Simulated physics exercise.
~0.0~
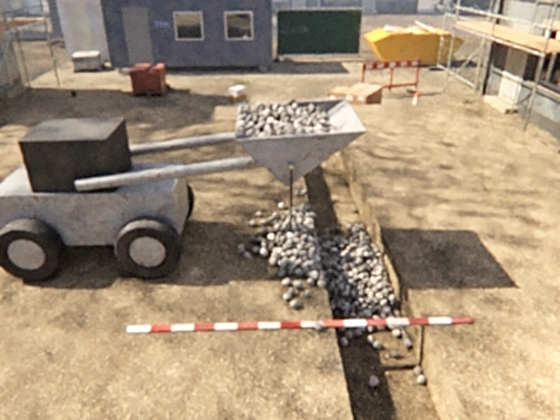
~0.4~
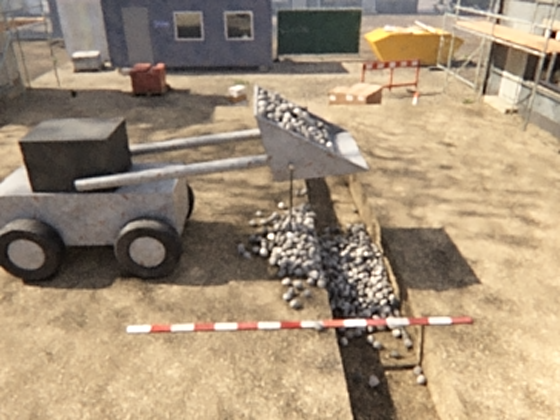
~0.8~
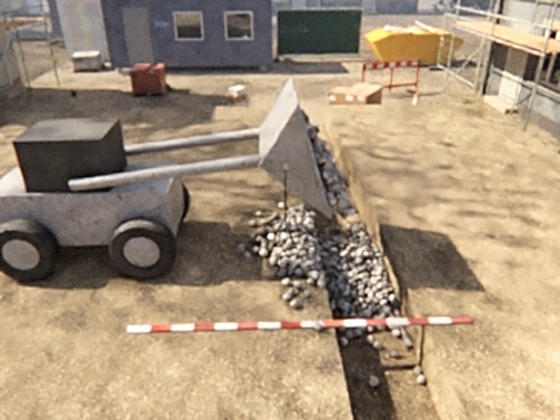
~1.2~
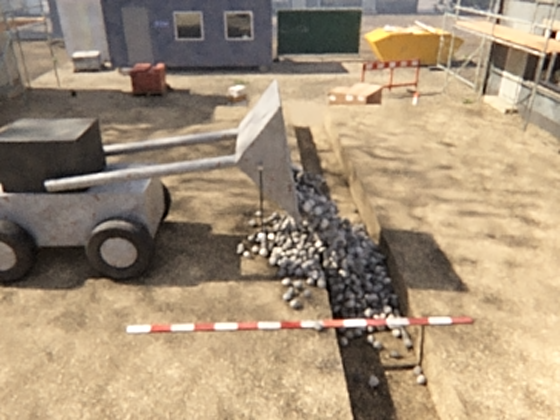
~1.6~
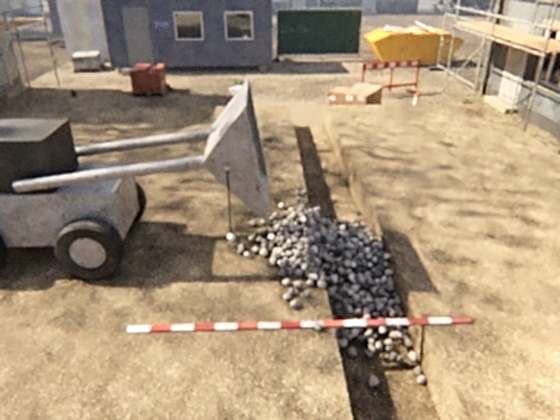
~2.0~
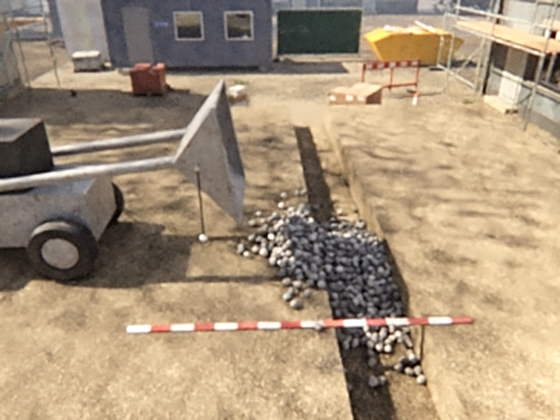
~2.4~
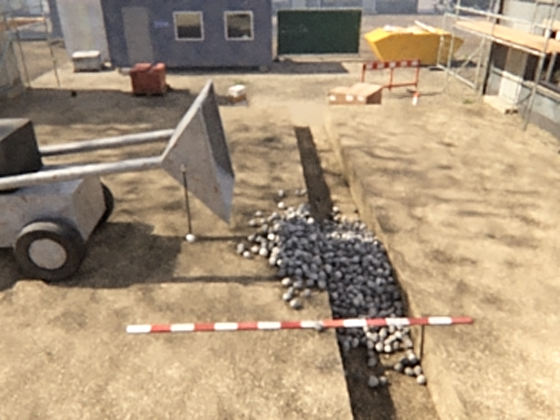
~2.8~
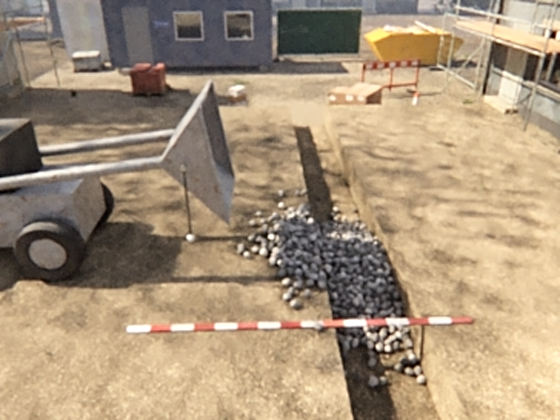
A wheeled loader tips grey stones onto a pile across a trench and backs left.
